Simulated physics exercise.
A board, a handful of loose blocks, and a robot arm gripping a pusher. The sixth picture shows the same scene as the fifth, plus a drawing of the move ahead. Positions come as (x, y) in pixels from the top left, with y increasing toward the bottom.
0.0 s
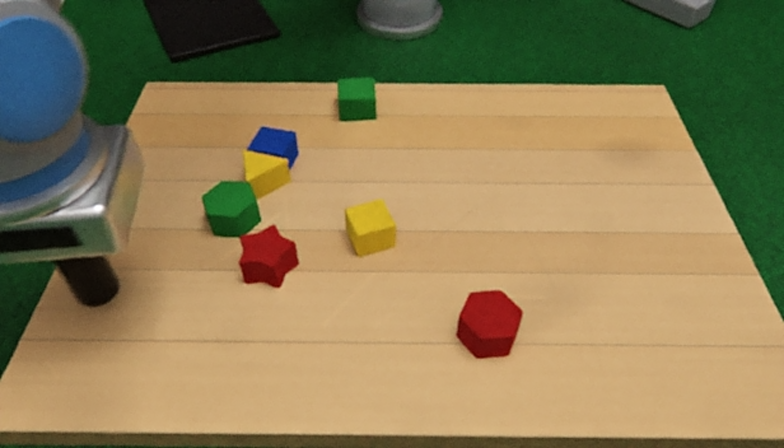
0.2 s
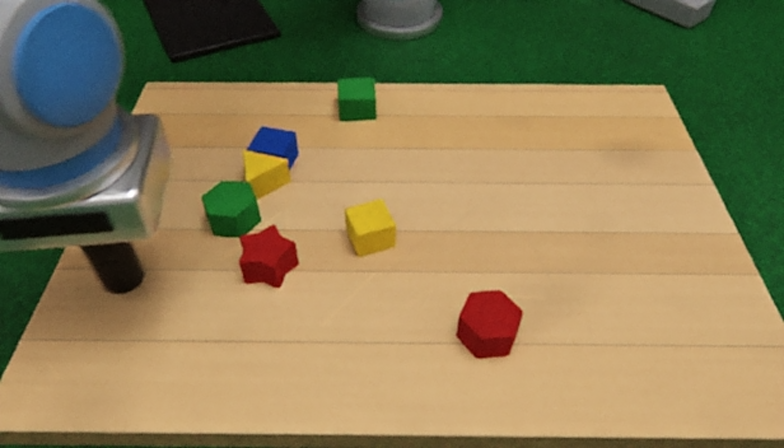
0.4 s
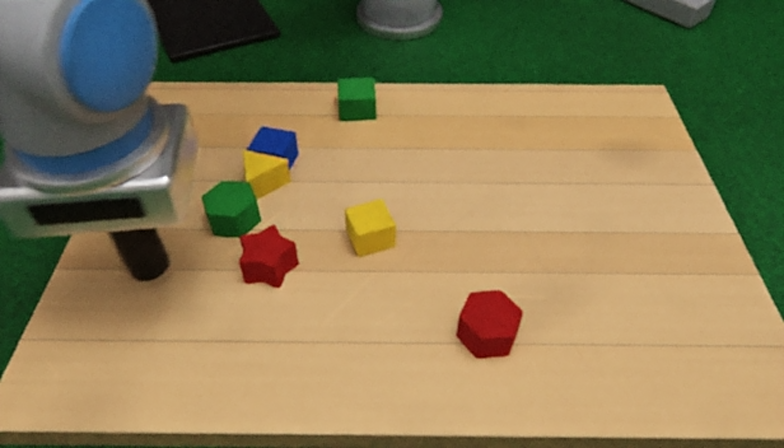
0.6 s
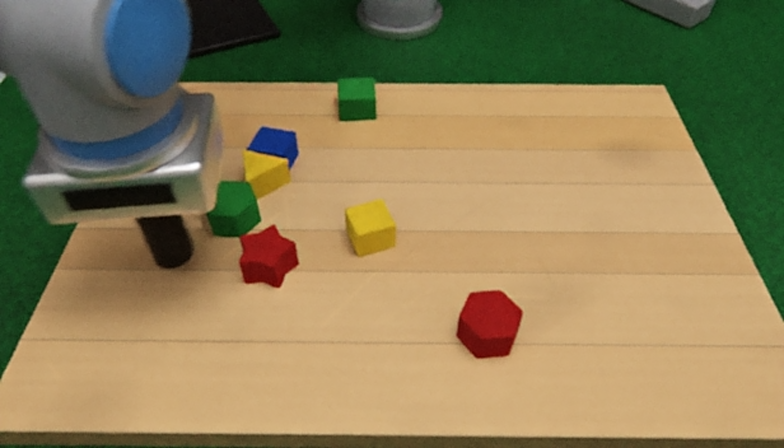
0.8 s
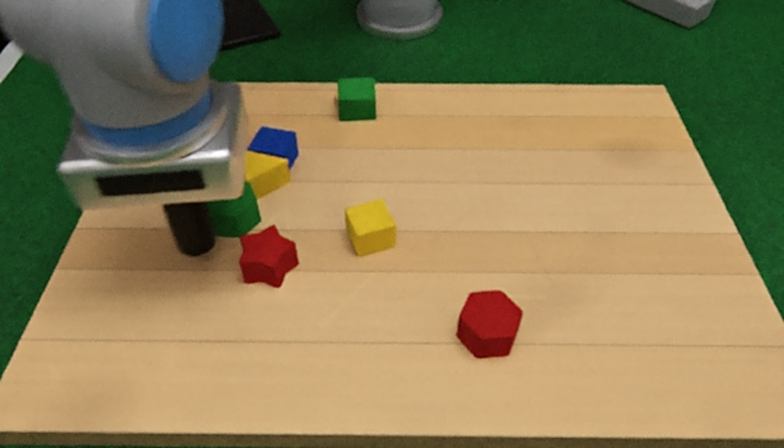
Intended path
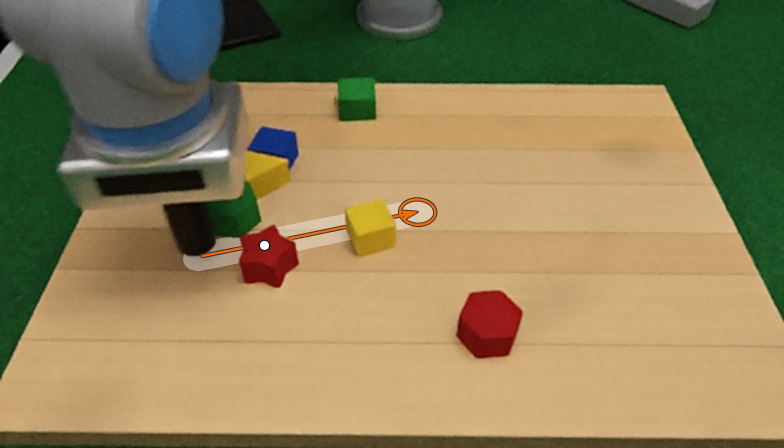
At the start, a robot arm holds a dark pusher near the left edge of a wooden board scattered with red, yellow, green and blue blocks. The arm then moves the pusher a short way right and slightly up the board, until it is beside the partly hidden green hexagon, while the blocks stay still.
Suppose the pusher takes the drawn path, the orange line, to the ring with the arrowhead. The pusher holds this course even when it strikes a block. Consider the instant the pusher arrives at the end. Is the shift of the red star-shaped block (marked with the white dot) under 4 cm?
I'd say yes.
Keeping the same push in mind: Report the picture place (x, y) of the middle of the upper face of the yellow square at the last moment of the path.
About (413, 221).
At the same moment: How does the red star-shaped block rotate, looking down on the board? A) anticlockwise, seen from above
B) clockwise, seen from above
B (clockwise, seen from above)
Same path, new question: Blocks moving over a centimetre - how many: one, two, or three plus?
In total, two blocks get moved by over 1 cm.
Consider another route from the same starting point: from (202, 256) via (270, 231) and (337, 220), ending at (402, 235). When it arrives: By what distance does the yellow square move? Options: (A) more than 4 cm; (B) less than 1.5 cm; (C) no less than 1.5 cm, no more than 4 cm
A (more than 4 cm)
Drawn move, from (202, 256) directly to (418, 212); the dot is on the red star-shaped block.
The first path, step by step. One third of the way, pusher at (275, 228); green hexagon at (234, 195), turned 20° anticlockwise; yellow triangle at (259, 159); red star-shaped block at (290, 249), turned 55° clockwise.
Two thirds of the way, pusher at (350, 213); green hexagon at (234, 195), turned 20° anticlockwise; yellow triangle at (259, 159); red star-shaped block at (297, 248), turned 80° clockwise; yellow square at (387, 218), turned 25° clockwise.
At the end, pusher at (418, 199); green hexagon at (234, 195), turned 20° anticlockwise; yellow triangle at (259, 159); red star-shaped block at (297, 248), turned 80° clockwise; yellow square at (413, 221), turned 95° clockwise.
